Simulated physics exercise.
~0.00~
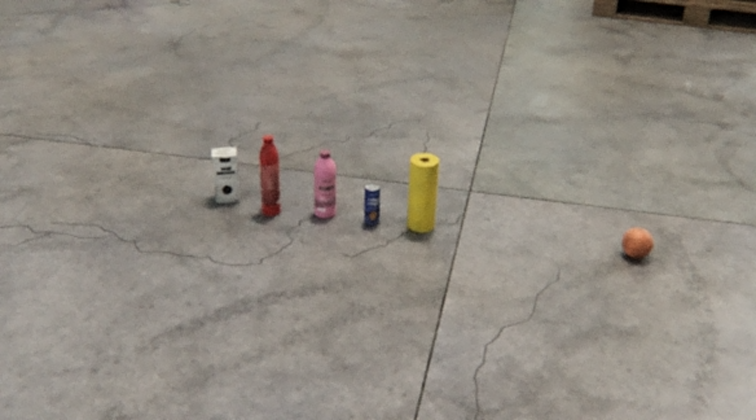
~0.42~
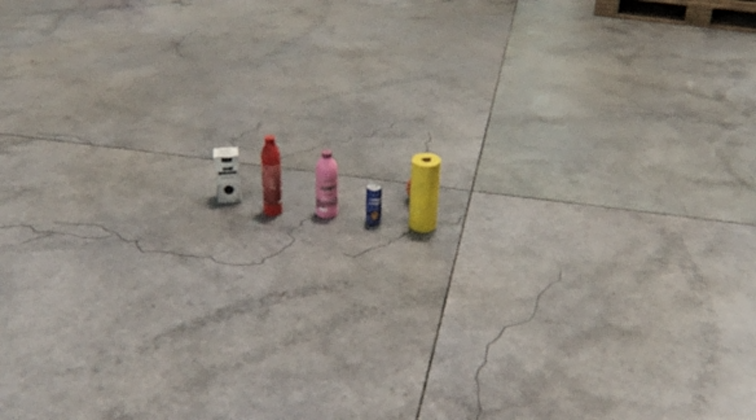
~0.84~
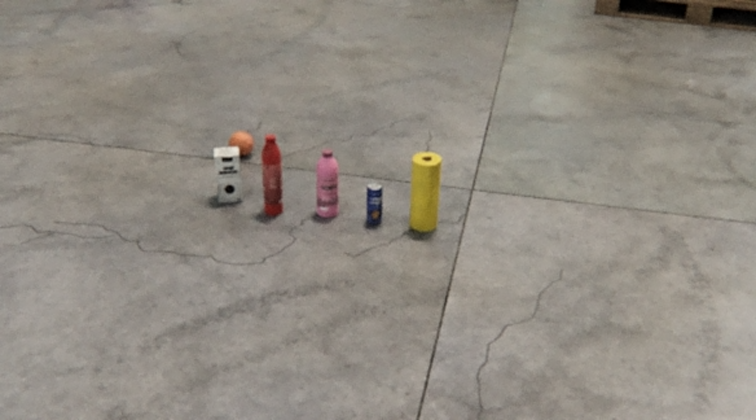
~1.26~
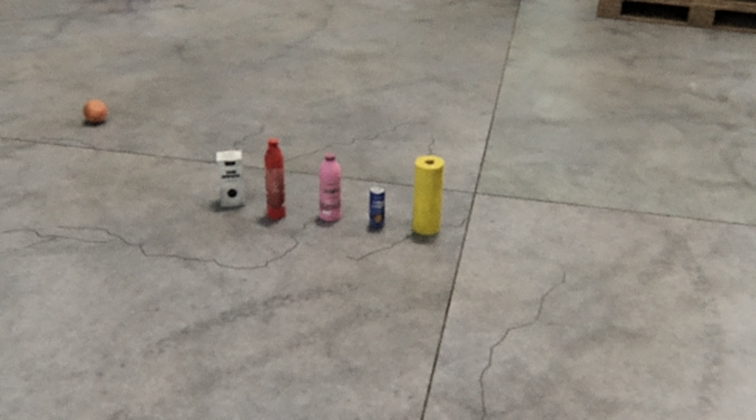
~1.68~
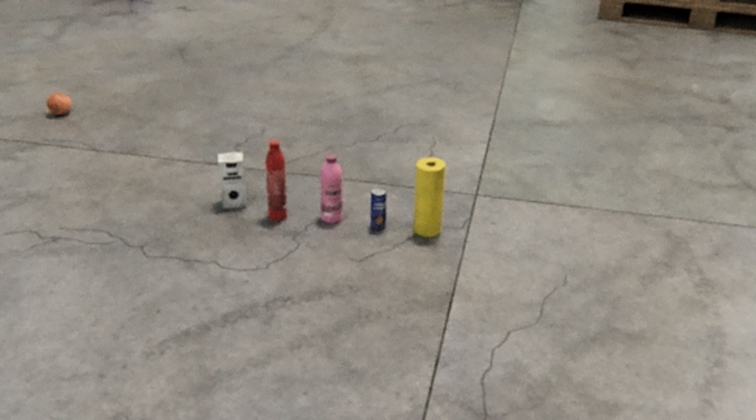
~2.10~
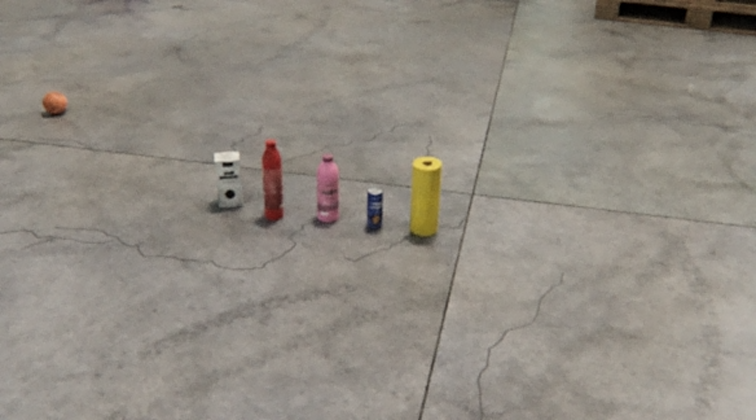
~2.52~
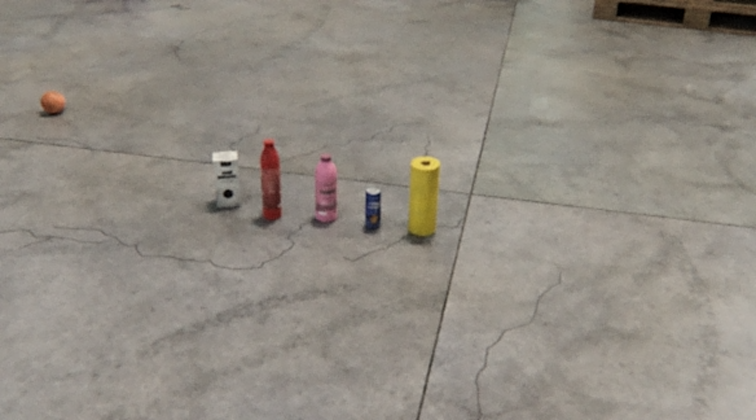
To begin with, a white carton, a red bottle, a pink bottle, a small blue can and a tall yellow roll stand in a loose row on a cracked concrete floor, with an orange ball off to their right. The ball travels left and passes behind the yellow roll, which almost hides it. It carries on behind the row and shows again just above the white carton. From there it moves out to the upper left, slows and settles near the left edge. All five objects are still upright in their places at the end.
